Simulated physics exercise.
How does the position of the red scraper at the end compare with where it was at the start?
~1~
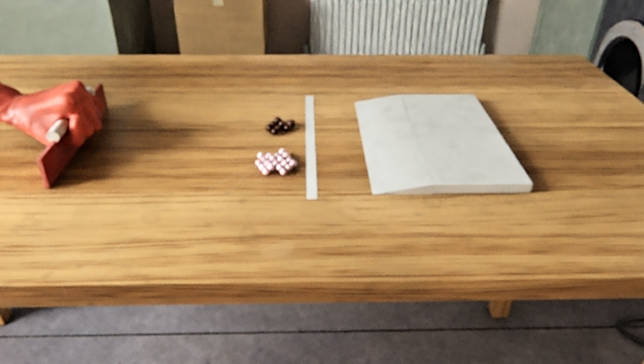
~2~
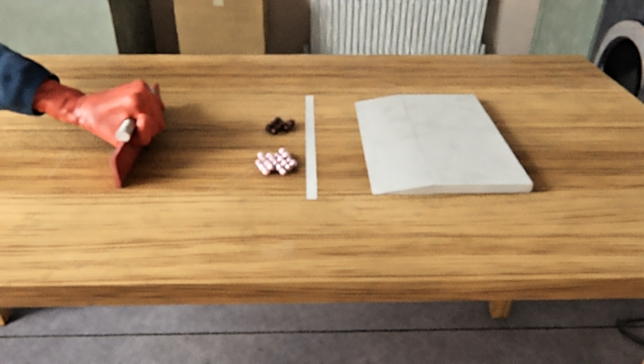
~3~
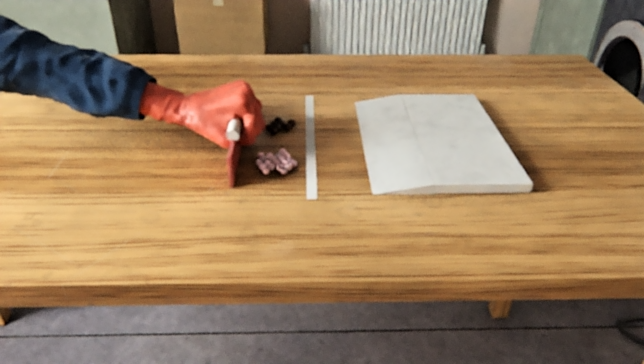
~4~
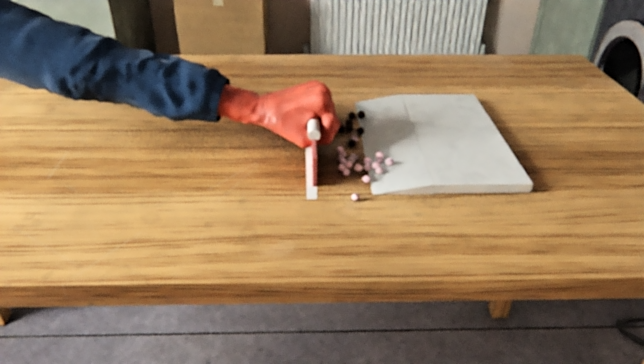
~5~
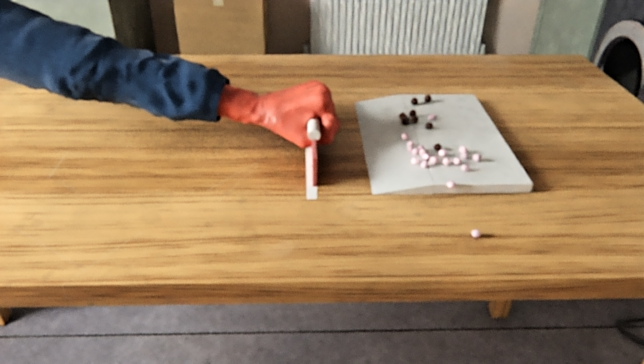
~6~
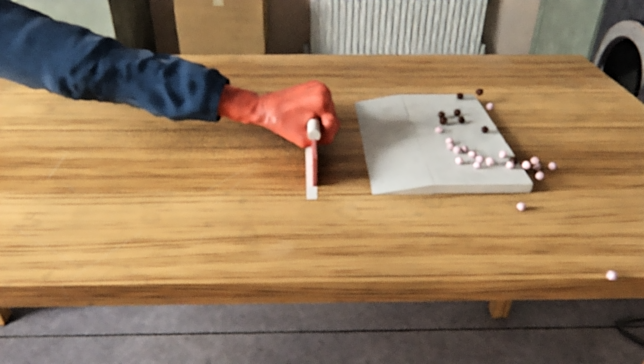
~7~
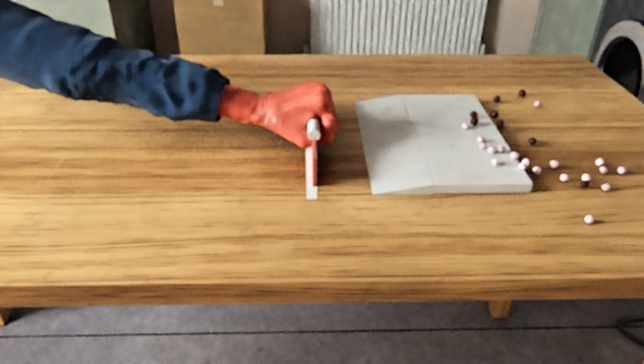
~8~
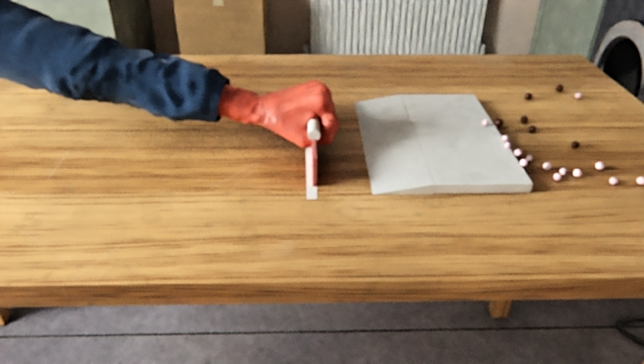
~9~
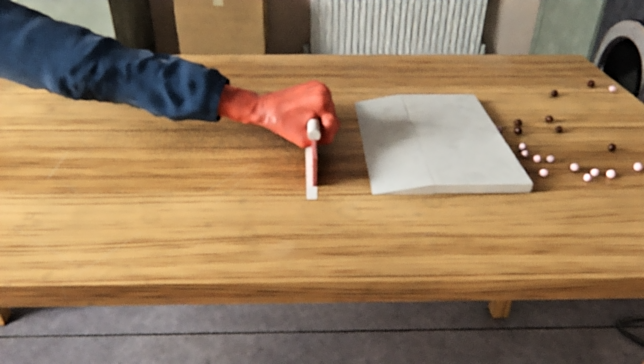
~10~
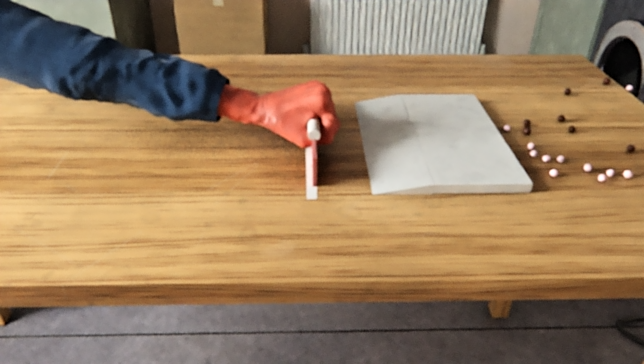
At the start the scraper is over at the left side of the table, well away from the small pieces. At the end it stands farther right, at the strip of white tape in front of the ramp.
At the start, a gloved red hand holds a red scraper at the left of a wooden table, with a dark cluster and a pink and white cluster of small pieces lying before a strip of white tape and a pale, low ramp. The hand slides the scraper right until it reaches both clusters. It pushes them on and stops at the tape, while the pieces run ahead onto the ramp. They scatter up and across it, then spill past its far side. By the end, the ramp is clear, both lots lie spread on the table to its right, and the scraper rests at the tape.
